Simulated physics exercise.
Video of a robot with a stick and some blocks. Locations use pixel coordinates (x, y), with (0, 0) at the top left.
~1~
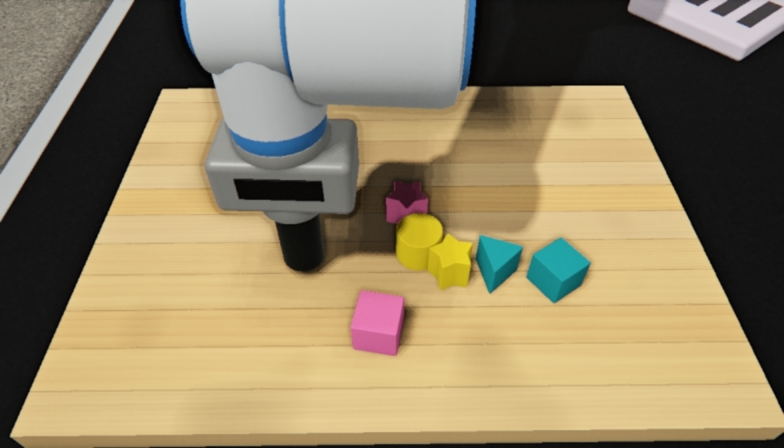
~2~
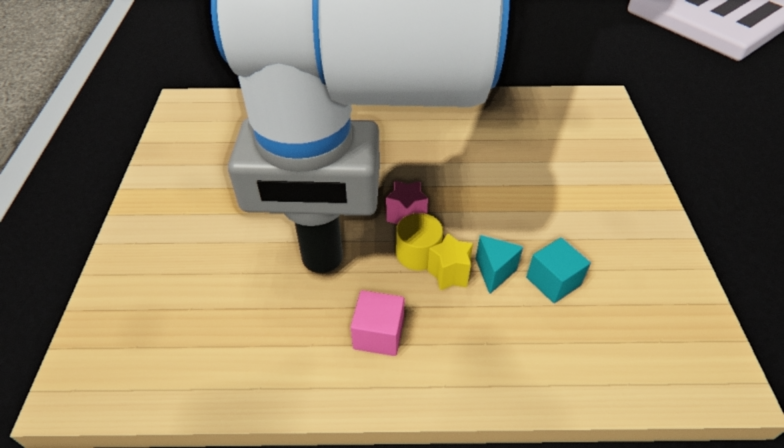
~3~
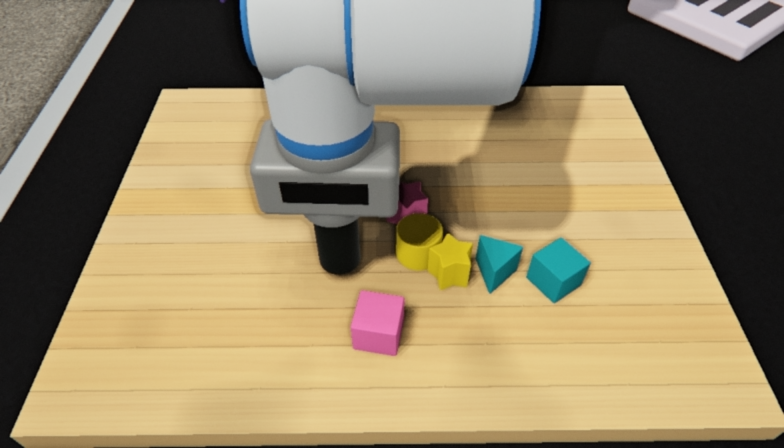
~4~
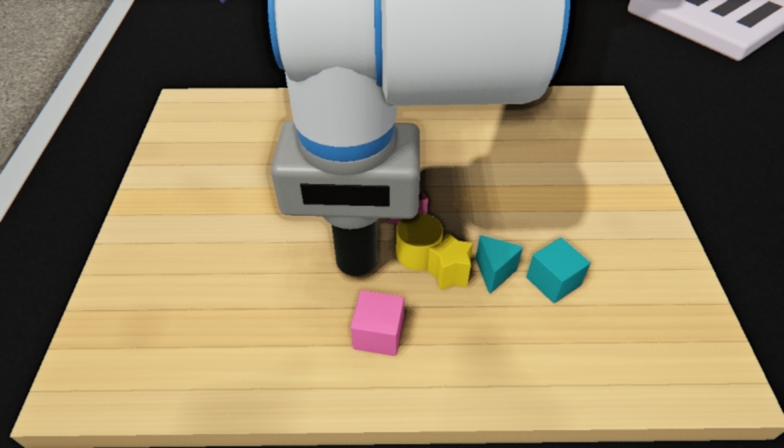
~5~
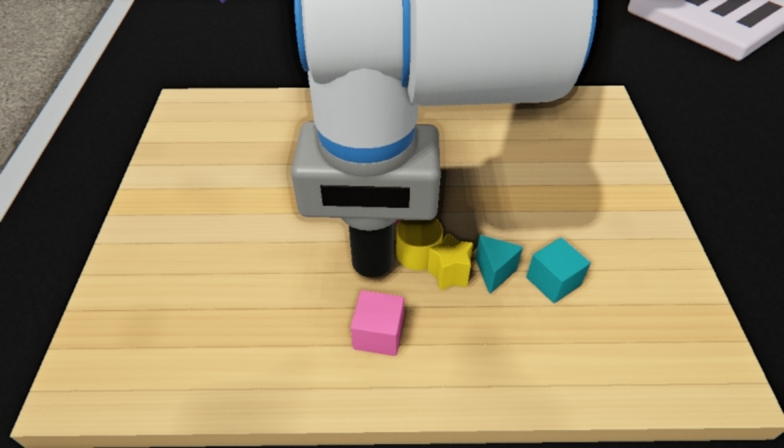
On a wooden board, a robot arm with a black stick slides steadily right toward a yellow cylinder while the colourful blocks stay still.
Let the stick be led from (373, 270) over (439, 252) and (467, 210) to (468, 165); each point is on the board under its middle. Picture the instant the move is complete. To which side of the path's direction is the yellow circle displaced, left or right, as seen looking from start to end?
It moves over to the right.
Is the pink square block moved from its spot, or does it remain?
The pink square block keeps its place.
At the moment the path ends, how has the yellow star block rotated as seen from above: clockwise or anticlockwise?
The turn is clockwise.
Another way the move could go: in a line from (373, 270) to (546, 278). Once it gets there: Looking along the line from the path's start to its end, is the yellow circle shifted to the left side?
I believe so.
On the path given first. One third of the way, stick (441, 244); yellow circle (472, 206); yellow star block (471, 251), turned 65° clockwise; turquoise triangular piece (505, 251).
Two thirds of the way, stick (468, 200); yellow circle (507, 174); yellow star block (472, 247), turned 90° clockwise; turquoise triangular piece (509, 252), turned 15° clockwise.
At the end, stick (469, 157); pink square block in place; pink star block in place; yellow circle (511, 168); yellow star block (472, 247), turned 90° clockwise; turquoise triangular piece (509, 252), turned 15° clockwise.
